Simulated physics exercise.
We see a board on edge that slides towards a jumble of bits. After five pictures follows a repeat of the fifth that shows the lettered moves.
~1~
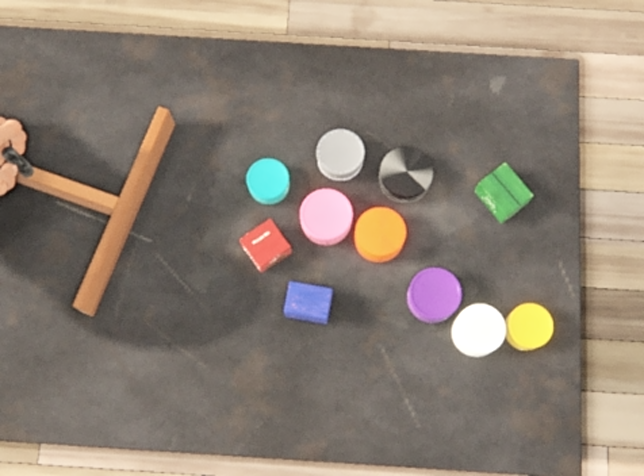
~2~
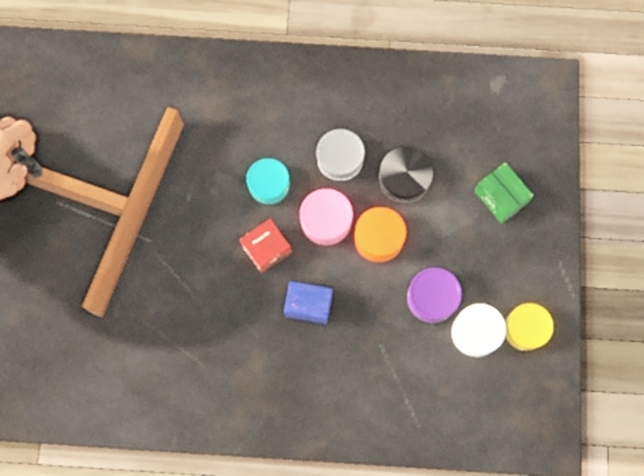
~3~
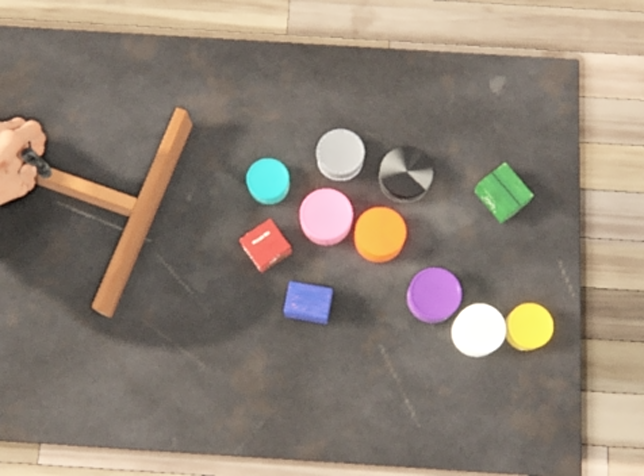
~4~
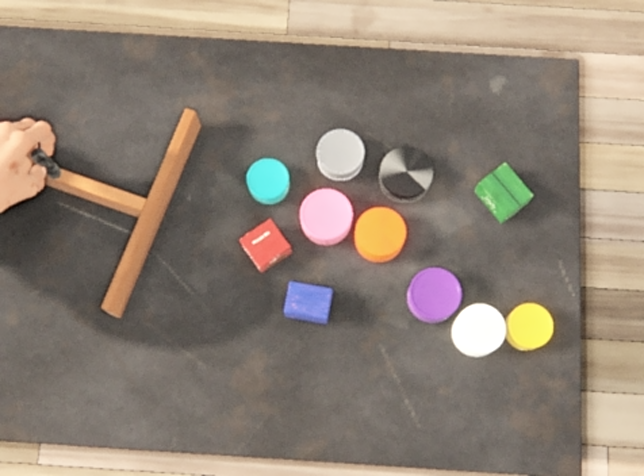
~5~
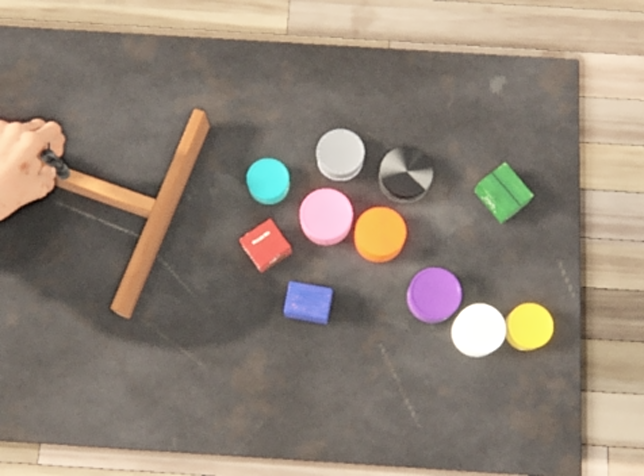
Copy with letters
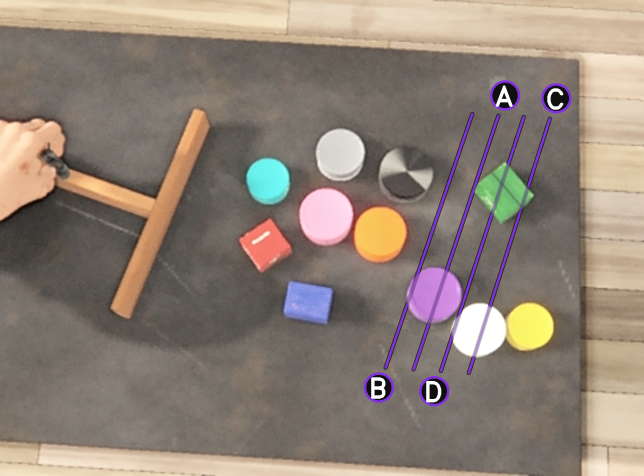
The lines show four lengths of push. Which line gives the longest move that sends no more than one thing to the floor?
D.
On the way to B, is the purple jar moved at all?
Yes.
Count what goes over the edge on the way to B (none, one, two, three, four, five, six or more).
By then, none.
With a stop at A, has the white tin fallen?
By then, no.
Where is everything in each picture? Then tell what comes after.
In the first picture, blue block (309, 303); orange tin (380, 235); black tin (406, 175).
In the second picture, board (131, 206); pink jar (327, 218).
In the third picture, board (140, 206); turquoise jar (269, 182).
In the fourth picture, board (150, 207); yellow tub (528, 328).
In the fifth picture, board (159, 207); purple jar (434, 296); white tin (478, 331); blue block (309, 303).
On the marked copy, A at (458, 238); B at (431, 236); C at (511, 241); D at (484, 240).
Following D. Soon after the start, board (276, 215); turquoise jar (318, 189); orange tin (389, 241).
Later, board (394, 222); green box (518, 190); black tin (475, 200).
In the end, board (486, 227); green box (578, 177); yellow tub (570, 340); none fallen.
As for the rest, A is within the limit but short; B is within the limit but short; C drops four.
